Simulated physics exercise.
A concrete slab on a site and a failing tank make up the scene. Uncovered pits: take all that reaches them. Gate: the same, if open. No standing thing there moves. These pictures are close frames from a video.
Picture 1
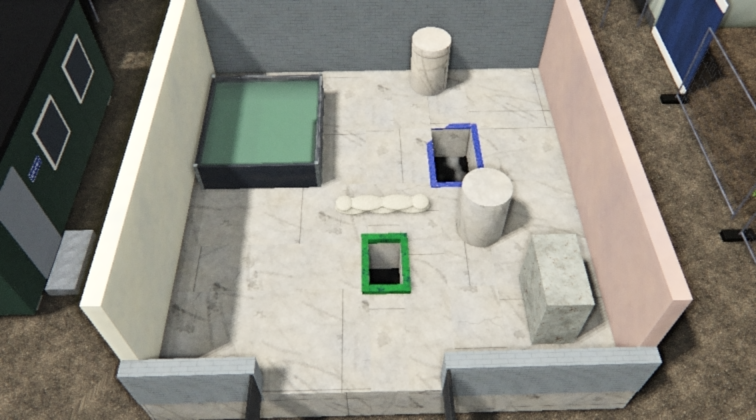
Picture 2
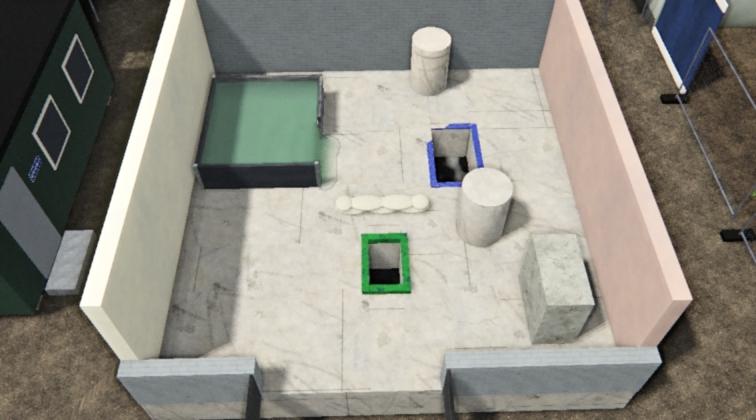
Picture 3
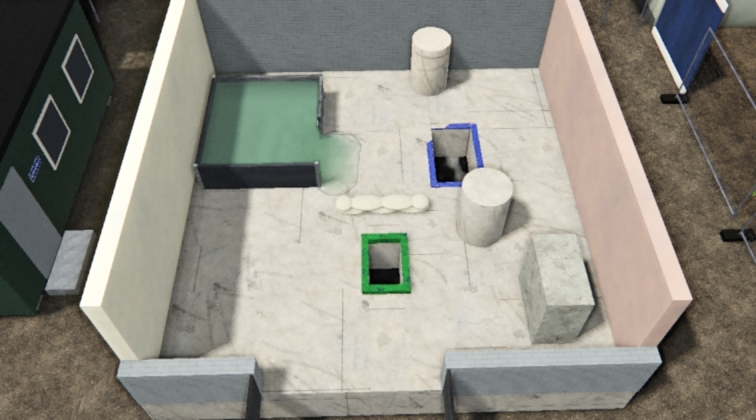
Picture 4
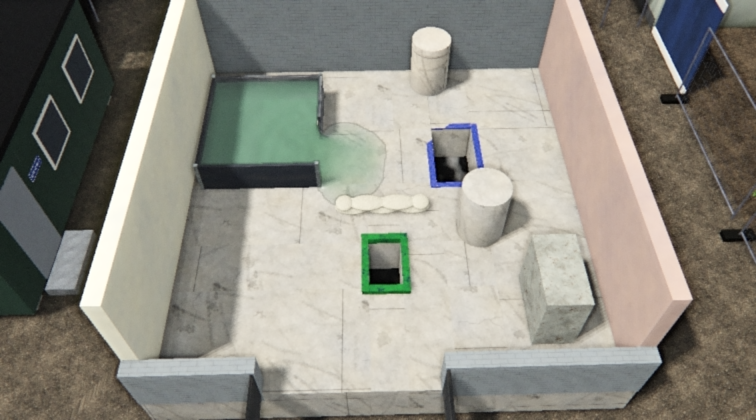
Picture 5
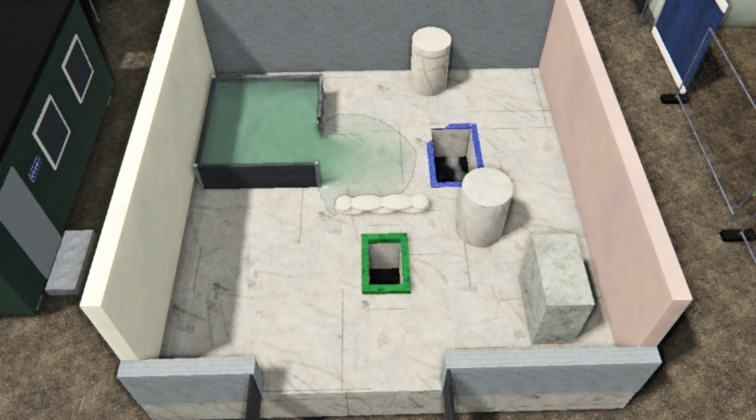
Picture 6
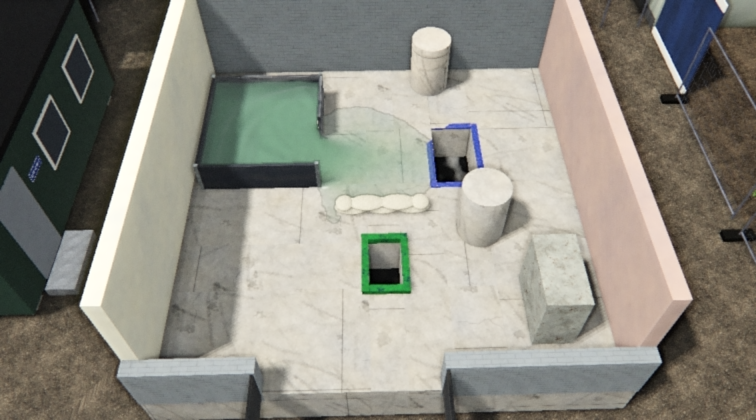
Greenish water leaked through a gap in the right side of the open tank, then spread rightward across the pale slab in a widening sheet, past the low knobbly barrier and up near the blue-edged pit.
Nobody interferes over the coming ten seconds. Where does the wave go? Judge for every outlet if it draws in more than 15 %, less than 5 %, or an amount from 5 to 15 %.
My call: The gate draws in less than 5 %; the green pit draws in less than 5 %; the blue pit draws in more than 15 %.
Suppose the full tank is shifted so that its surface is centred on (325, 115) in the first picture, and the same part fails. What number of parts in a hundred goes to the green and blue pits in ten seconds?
Tally in per cent: Green pit 0, blue pit 60.
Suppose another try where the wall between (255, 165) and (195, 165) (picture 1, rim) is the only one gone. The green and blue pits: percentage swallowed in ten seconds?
Green takes 0 in a hundred, blue takes 0 in a hundred.
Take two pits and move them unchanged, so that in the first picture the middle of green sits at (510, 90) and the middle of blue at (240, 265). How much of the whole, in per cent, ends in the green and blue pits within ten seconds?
Measured shares in per cent - green 8, blue 2.
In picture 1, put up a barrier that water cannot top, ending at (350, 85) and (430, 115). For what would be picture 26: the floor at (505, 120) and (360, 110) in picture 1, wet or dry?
Going by the list, I'd say reached by the flood, then reached by the flood.
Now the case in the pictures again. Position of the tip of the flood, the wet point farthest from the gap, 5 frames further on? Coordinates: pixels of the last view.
Somewhere around (512, 200).
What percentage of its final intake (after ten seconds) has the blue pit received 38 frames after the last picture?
Roughly 75 percent.
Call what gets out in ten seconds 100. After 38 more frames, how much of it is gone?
Log: Around 75 %, estimated.
A moment on, water covers 15 % of the floor; the gate 0 %, the green pit 0 %, the blue pit 4 %.
Next, water covers 25 % of the floor; the gate 0 %, the green pit 0 %, the blue pit 13 %.
Then, water covers 30 % of the floor; the gate 0 %, the green pit 0 %, the blue pit 26 %.
Later, water covers 40 % of the floor; the gate 0 %, the green pit 0 %, the blue pit 40 %.
In the end, water covers 50 % of the floor; the gate 0 %, the green pit 0 %, the blue pit 55 %.
